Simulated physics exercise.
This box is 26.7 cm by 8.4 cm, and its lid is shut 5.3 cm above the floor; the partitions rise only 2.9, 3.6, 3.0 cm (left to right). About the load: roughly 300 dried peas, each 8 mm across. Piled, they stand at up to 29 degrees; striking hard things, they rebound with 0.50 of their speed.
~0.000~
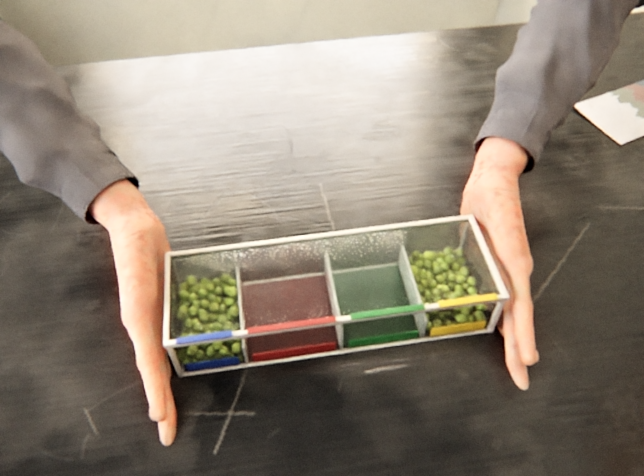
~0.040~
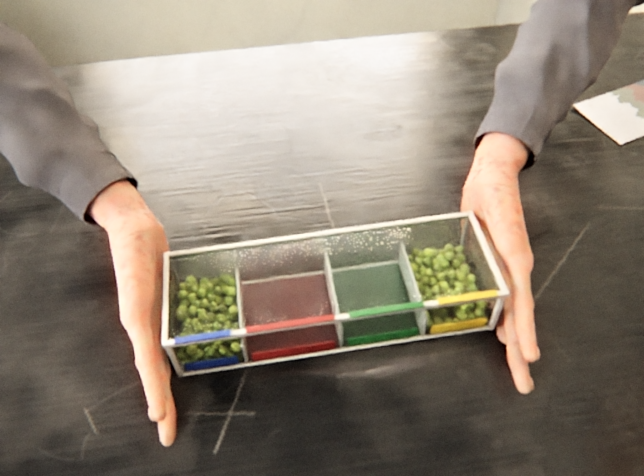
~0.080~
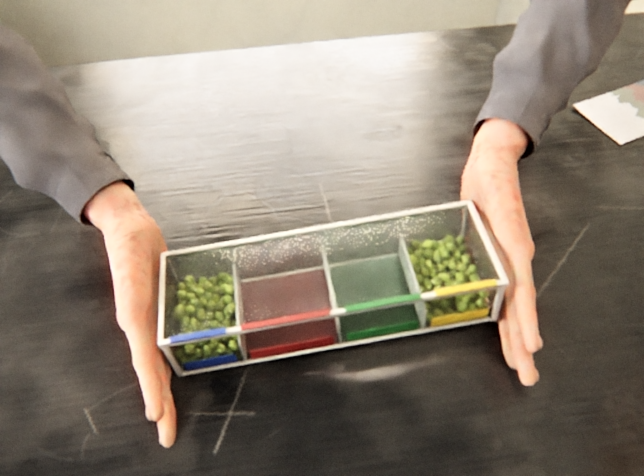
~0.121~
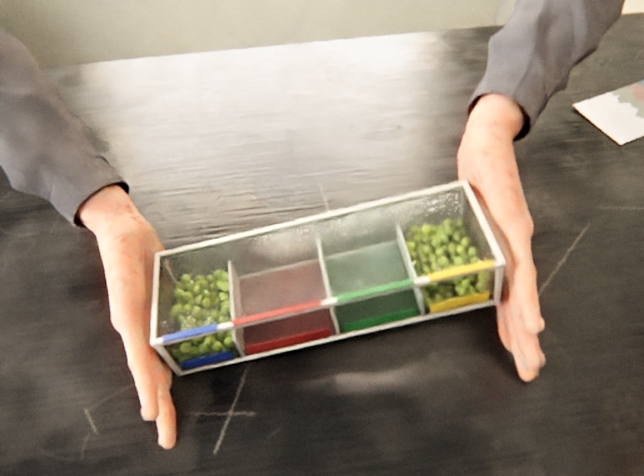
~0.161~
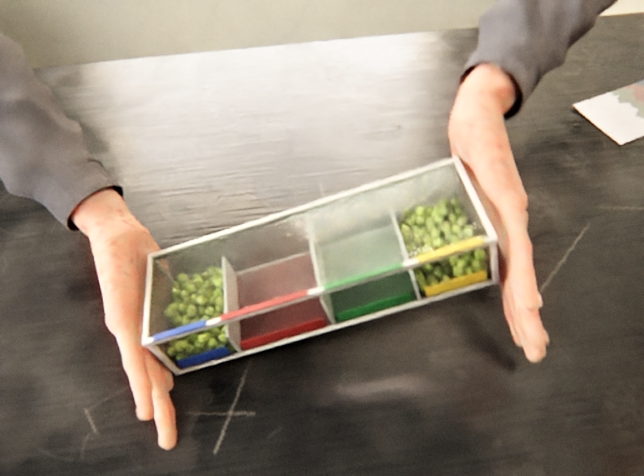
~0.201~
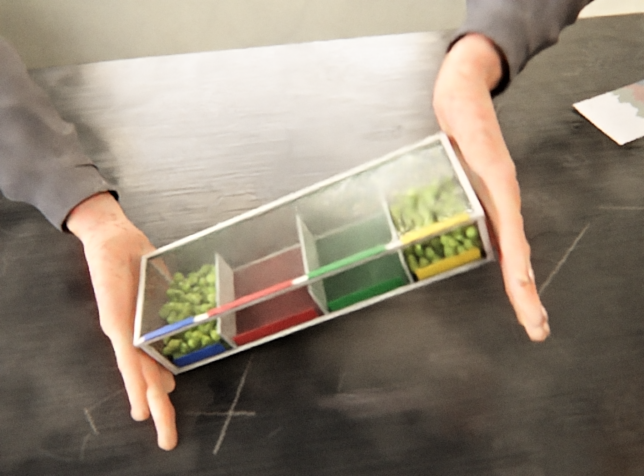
The clip opens with two hands holding a clear box of four compartments above a dark surface, green peas in the blue and yellow end sections, the red and green middle ones empty. The right hand then rises, tilting the box steadily more steeply, its left end lower, the peas still in the end sections.
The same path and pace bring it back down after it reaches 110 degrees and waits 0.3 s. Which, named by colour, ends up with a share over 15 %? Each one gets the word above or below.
In the end red compartment: Holds a share within the limit, blue compartment: Holds a share past the limit, green compartment: Holds a share within the limit, yellow compartment: Holds a share within the limit.
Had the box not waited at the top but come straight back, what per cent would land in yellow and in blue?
Final amounts, yellow 0% and blue 85%.
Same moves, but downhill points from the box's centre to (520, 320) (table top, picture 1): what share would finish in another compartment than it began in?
That comes to around 55 per cent.
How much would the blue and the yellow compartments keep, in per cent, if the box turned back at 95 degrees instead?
Shares: Blue 80 and yellow 0, per cent.
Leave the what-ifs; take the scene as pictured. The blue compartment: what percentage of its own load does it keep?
Roughly 100 per cent.
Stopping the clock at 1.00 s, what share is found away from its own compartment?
Roughly 45 percent.
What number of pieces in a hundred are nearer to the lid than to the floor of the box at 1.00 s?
Roughly 70 per cent.
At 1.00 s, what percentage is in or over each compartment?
Red 10, blue 75, green 15, yellow 0.
After 1.00 s, tilt 110 degrees; red 10 %, blue 75 %, green 15 %.
Then, at 1.54 s, tilt 59 degrees; red 5 %, blue 90 %, green 5 %.
After 2.13 s, tilt 0 degrees; red 5 %, blue 90 %, green 5 %.
At rest (2.4 s), red 5 %, blue 90 %, green 5 %, yellow 0 %.
